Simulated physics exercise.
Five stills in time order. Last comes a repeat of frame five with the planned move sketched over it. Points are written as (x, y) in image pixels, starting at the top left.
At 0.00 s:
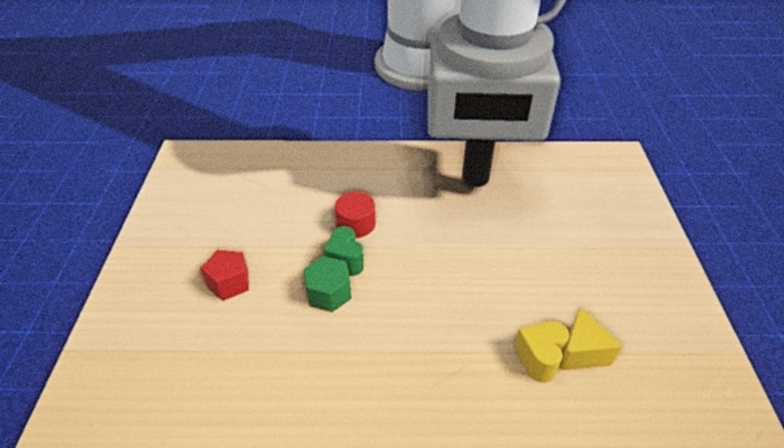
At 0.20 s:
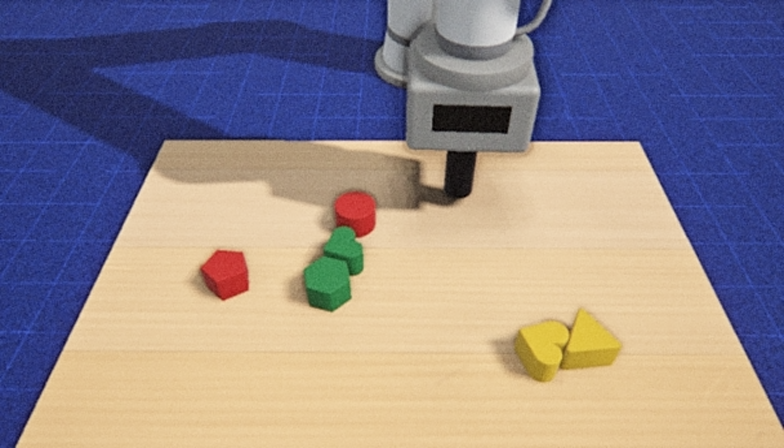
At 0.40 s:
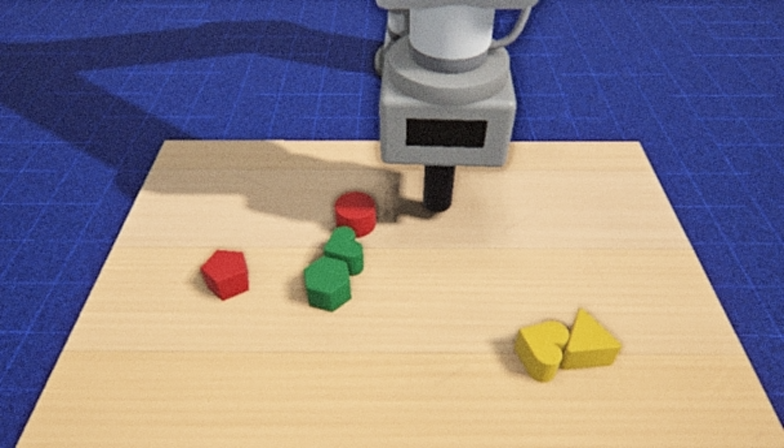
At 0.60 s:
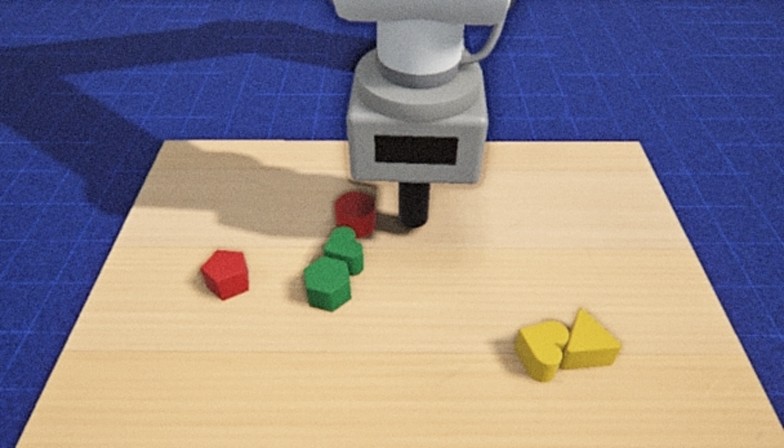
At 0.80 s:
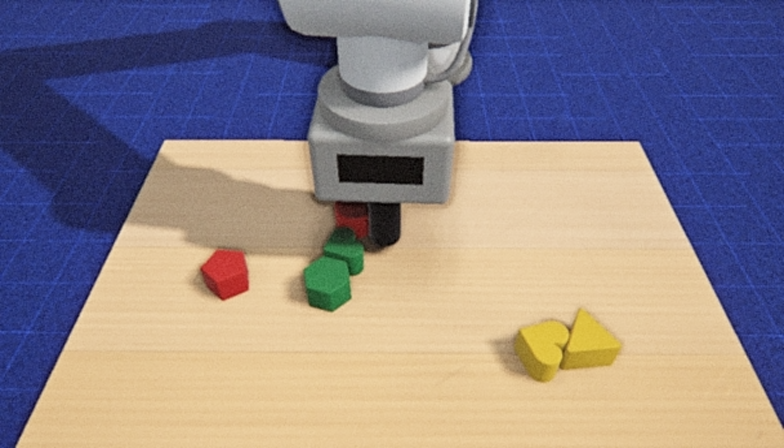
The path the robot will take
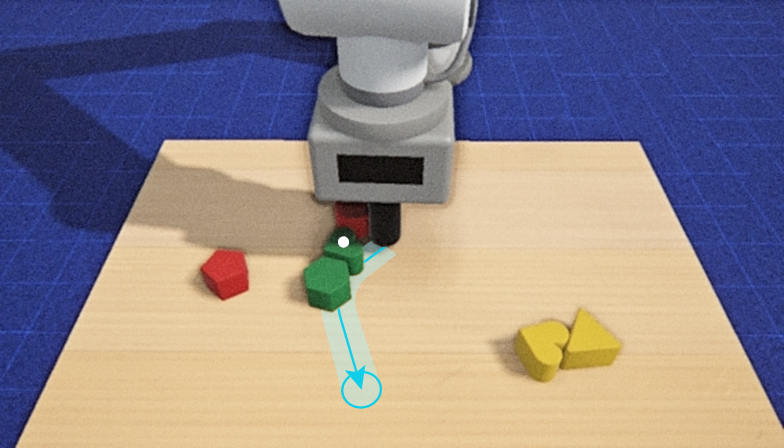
A robot arm moves its black rod left and forward toward still red and green blocks.
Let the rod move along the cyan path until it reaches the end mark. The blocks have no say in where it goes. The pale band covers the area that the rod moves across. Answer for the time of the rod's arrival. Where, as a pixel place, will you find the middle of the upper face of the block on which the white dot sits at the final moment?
The middle of its upper face will lie at (314, 252).
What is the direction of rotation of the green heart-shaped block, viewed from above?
It spins with the clock.
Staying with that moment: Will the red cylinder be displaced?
No.
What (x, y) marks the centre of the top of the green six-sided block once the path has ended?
(297, 306)
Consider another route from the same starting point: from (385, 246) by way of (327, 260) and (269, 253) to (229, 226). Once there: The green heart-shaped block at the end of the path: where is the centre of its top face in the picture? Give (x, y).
Roughly at (263, 258).
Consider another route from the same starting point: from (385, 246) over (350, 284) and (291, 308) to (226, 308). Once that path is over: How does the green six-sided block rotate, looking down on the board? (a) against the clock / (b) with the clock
Correct choice: A.
The drawn path runs from (385, 246) via (345, 280) and (344, 331), ending at (362, 389); the dot is on the green heart-shaped block.
What follows on the original path. One third of the way, rod at (343, 272); green six-sided block at (312, 287), turned 20° anticlockwise; green heart-shaped block at (315, 252), turned 45° clockwise.
Two thirds of the way, rod at (343, 322); green six-sided block at (297, 306); green heart-shaped block at (314, 252), turned 50° clockwise.
At the end, rod at (361, 381); green six-sided block at (297, 306); green heart-shaped block at (314, 252), turned 50° clockwise; red cylinder not moved.
